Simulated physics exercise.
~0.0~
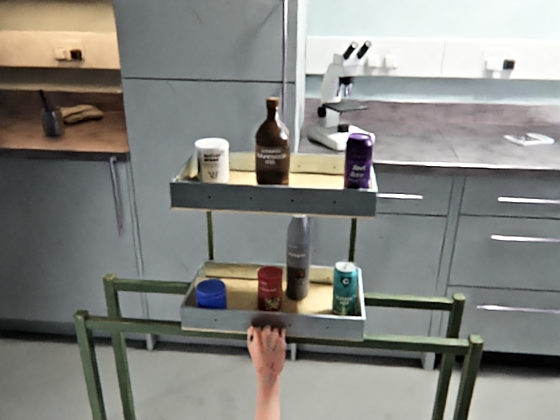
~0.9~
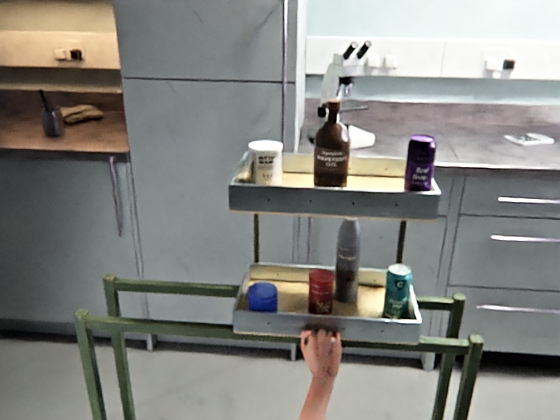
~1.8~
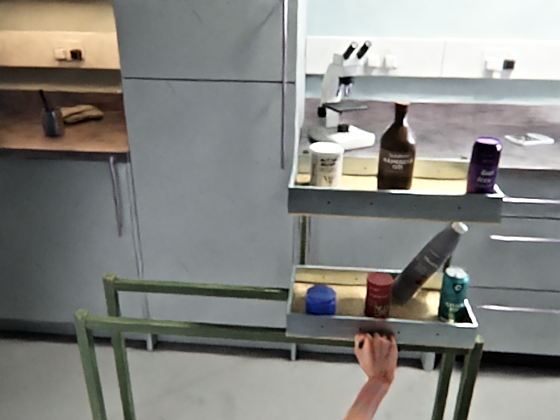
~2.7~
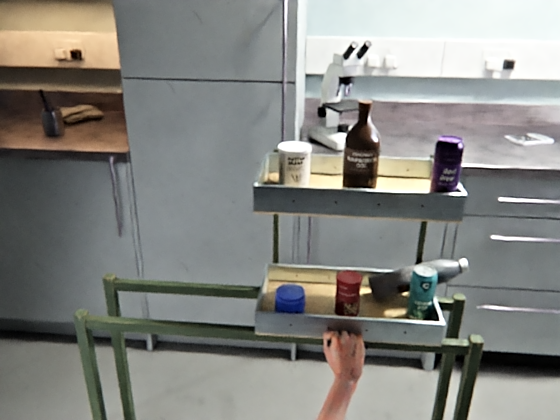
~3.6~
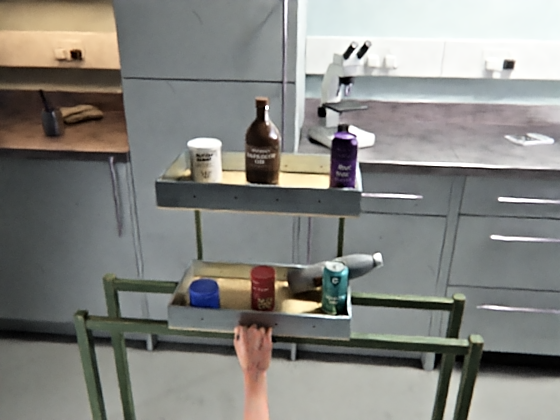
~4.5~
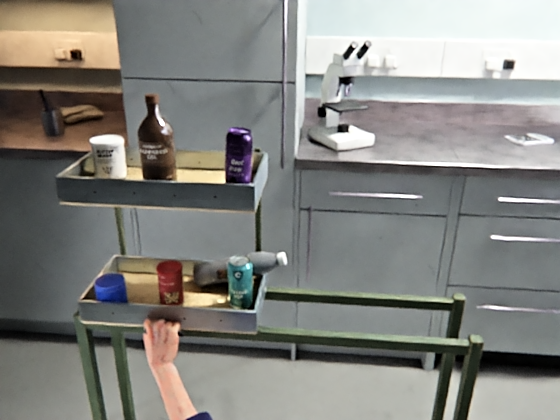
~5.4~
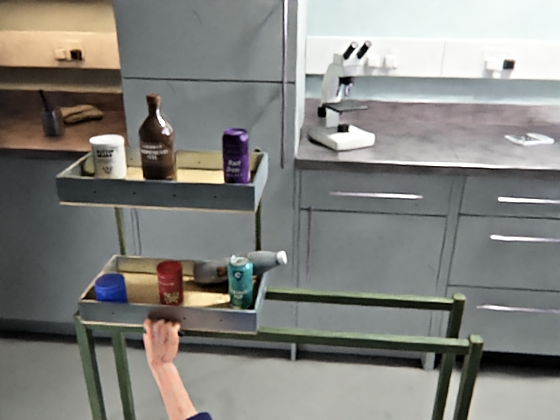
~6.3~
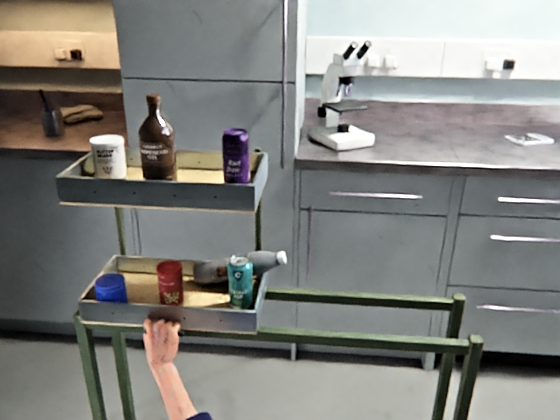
In a laboratory, a hand moves a two-tiered tray of bottles, tins and cans right along green rails, and the grey bottle on the lower tier tips over; the hand then moves the tray to the far left, where it rests with that bottle lying down and the others upright.
